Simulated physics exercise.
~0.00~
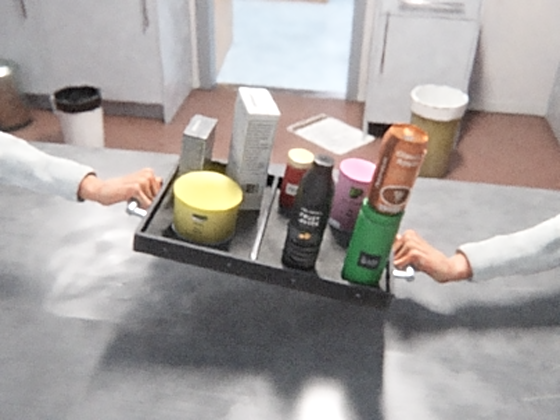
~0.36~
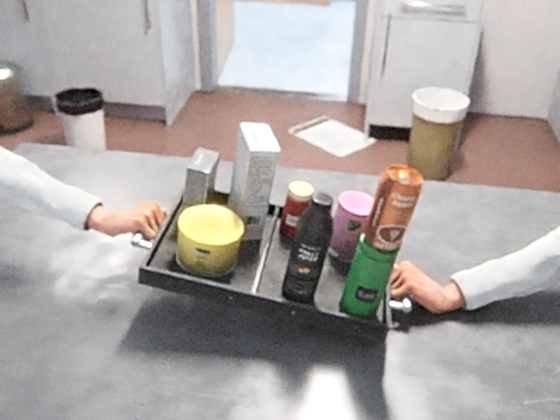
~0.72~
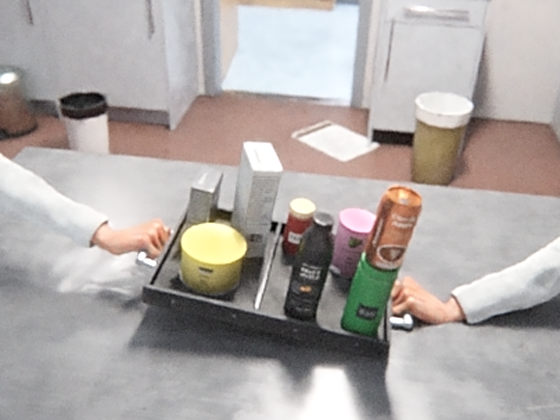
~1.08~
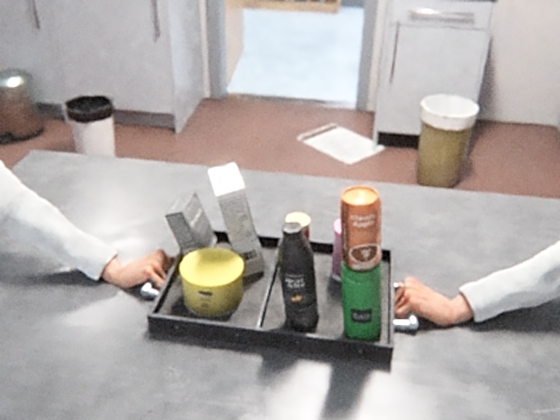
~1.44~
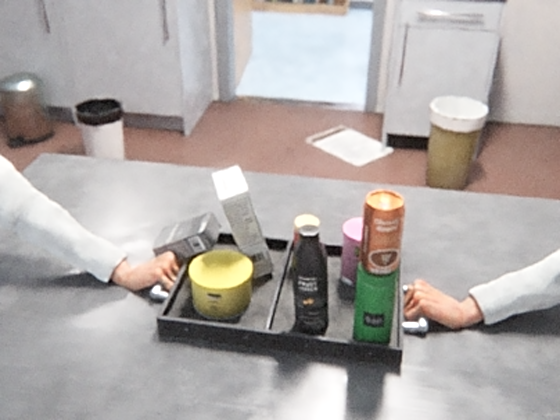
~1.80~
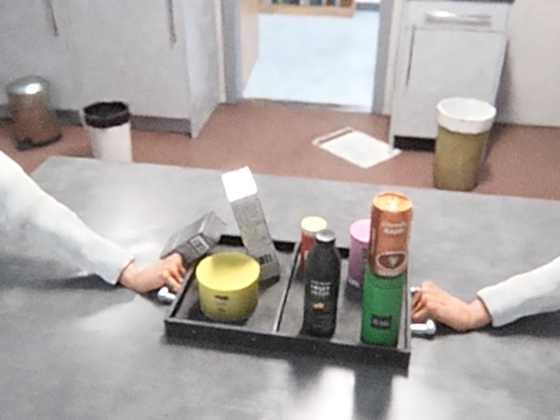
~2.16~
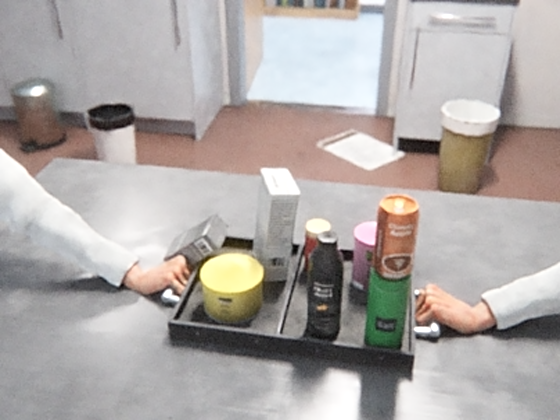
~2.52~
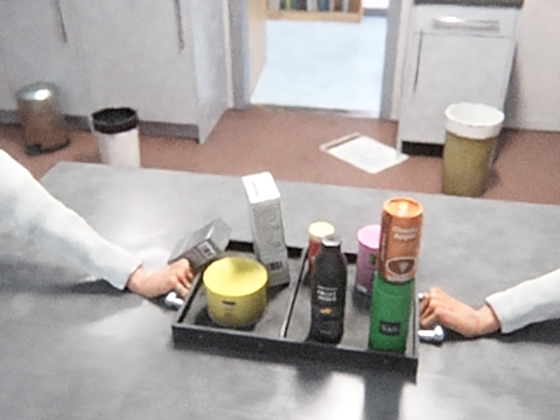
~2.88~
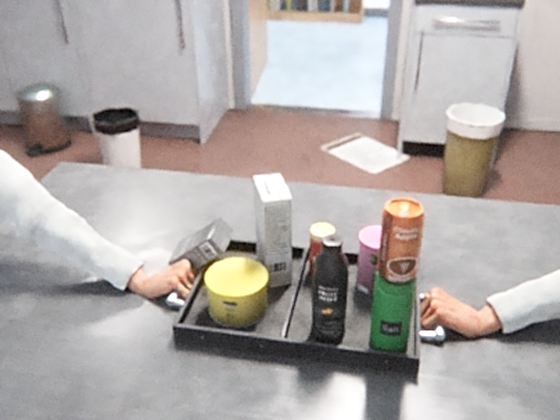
A black tray held by two hands tilts above a grey counter, seen from across it, with cupboards, two bins and a doorway behind. It carries a yellow tub at the left, grey and white packets behind it, a black bottle, red and pink containers, and an orange can stacked on a green jar. The hands lower the tray until it lies flat. The grey packet topples left over the rim, while the white packet leans, then rocks back upright. Finally the grey packet rests tipped at the tray's left edge, and everything else stands in place.
